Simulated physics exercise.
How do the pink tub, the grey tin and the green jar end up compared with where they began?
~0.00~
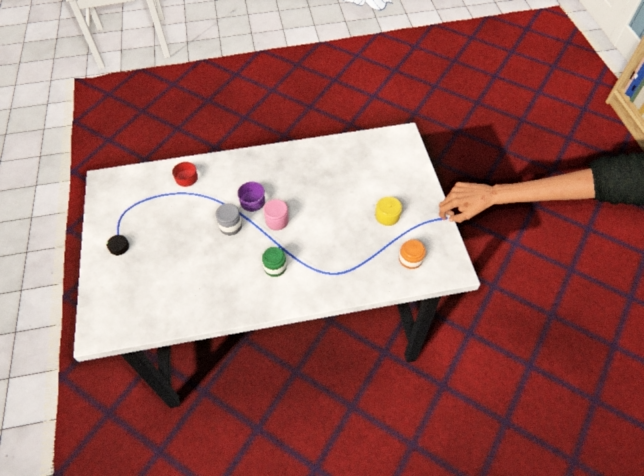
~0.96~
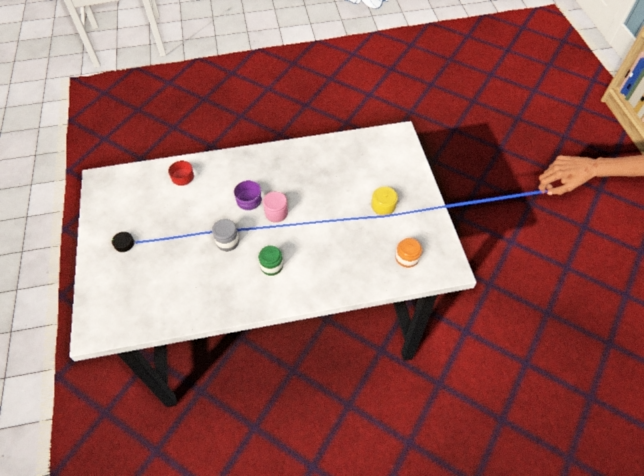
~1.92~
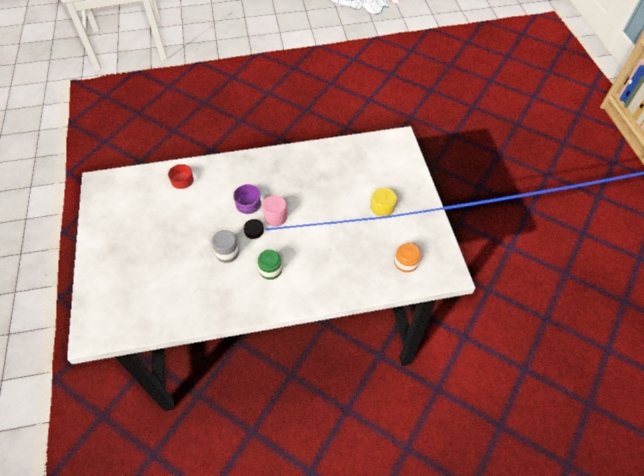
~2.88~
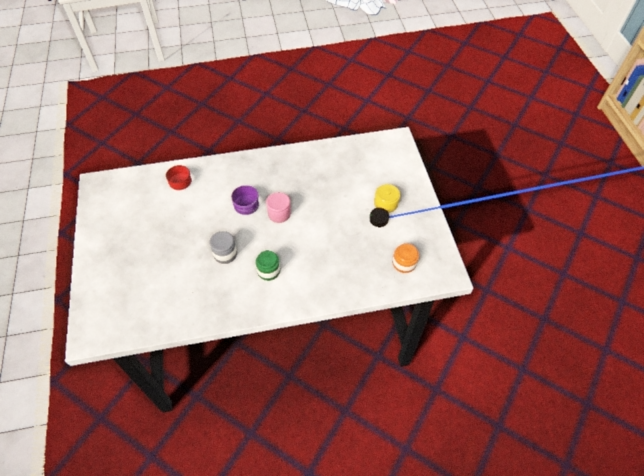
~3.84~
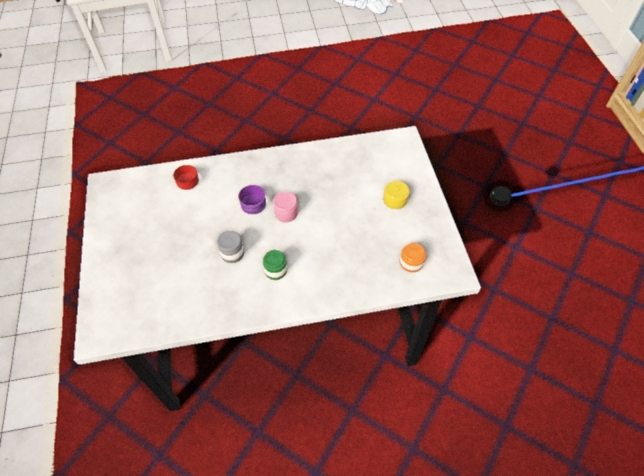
The pink tub and the grey tin each end a short way from where they began, while the green jar stays about where it was.
On a table, a hand-pulled blue wire nudges some containers and drags a black puck off.
